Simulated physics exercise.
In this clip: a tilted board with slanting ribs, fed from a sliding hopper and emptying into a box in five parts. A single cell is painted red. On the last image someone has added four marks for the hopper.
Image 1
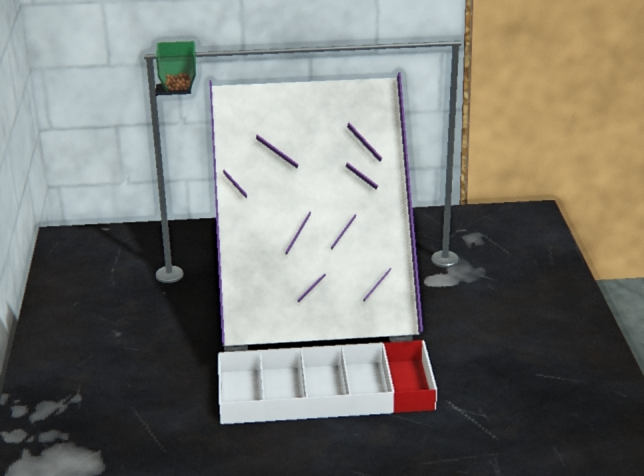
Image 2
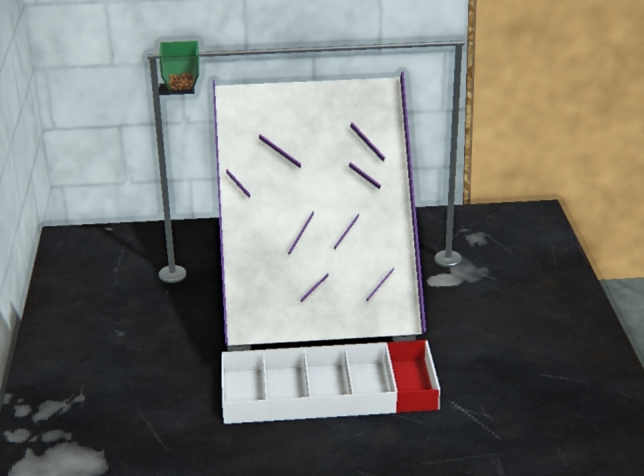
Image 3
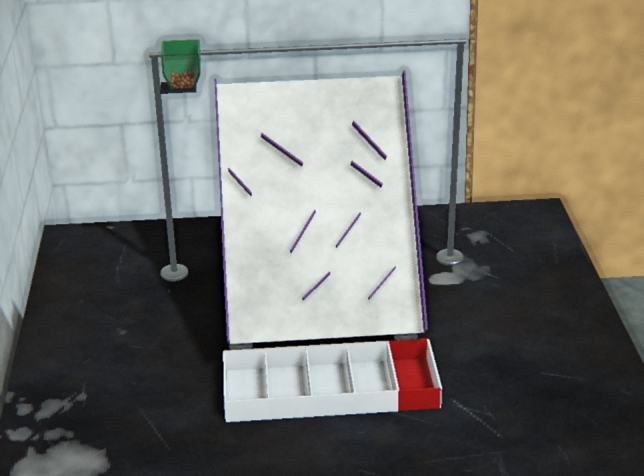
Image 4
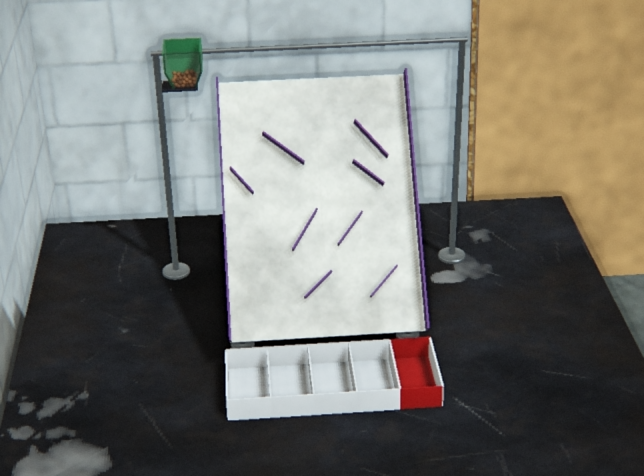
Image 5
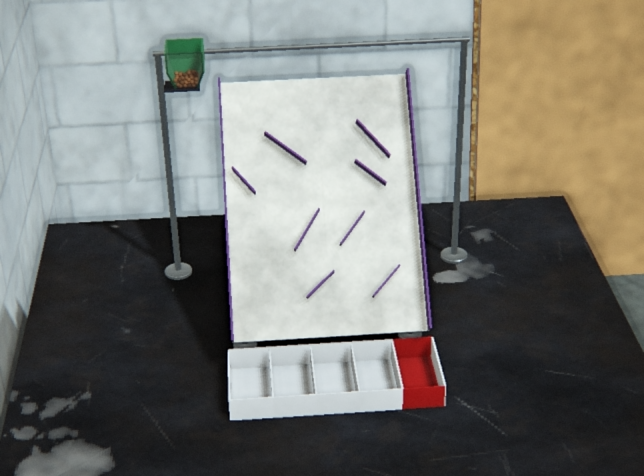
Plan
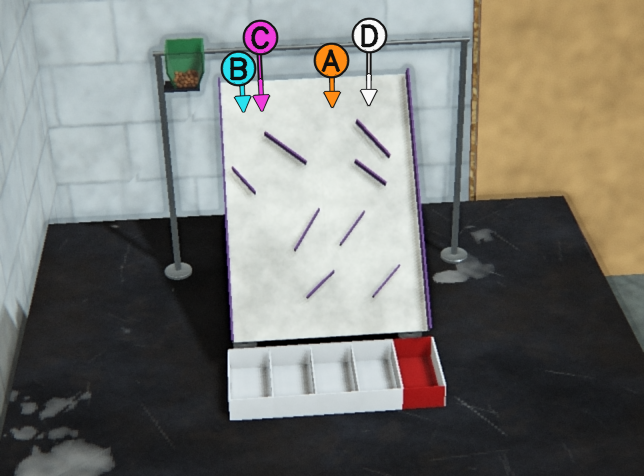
Nothing moves except the view, drifting slightly around a ribbed tilted board and green hopper.
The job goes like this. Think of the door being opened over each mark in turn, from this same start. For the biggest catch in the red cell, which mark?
D.
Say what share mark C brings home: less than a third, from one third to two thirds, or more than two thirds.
It is less than a third.
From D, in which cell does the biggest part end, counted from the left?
The fifth from the left.
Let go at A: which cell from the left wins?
The first from the left.
On the marked copy, mark A meets the board at (332, 101); mark B meets the board at (243, 105); mark C meets the board at (261, 105); mark D meets the board at (368, 99).
With A, a small part in the red cell, most in other cells, a small part outside the box.
With B, none in the red cell, all in other cells.
With C, none in the red cell, all in other cells.
With D, most in the red cell, a small part in other cells, a small part outside the box.
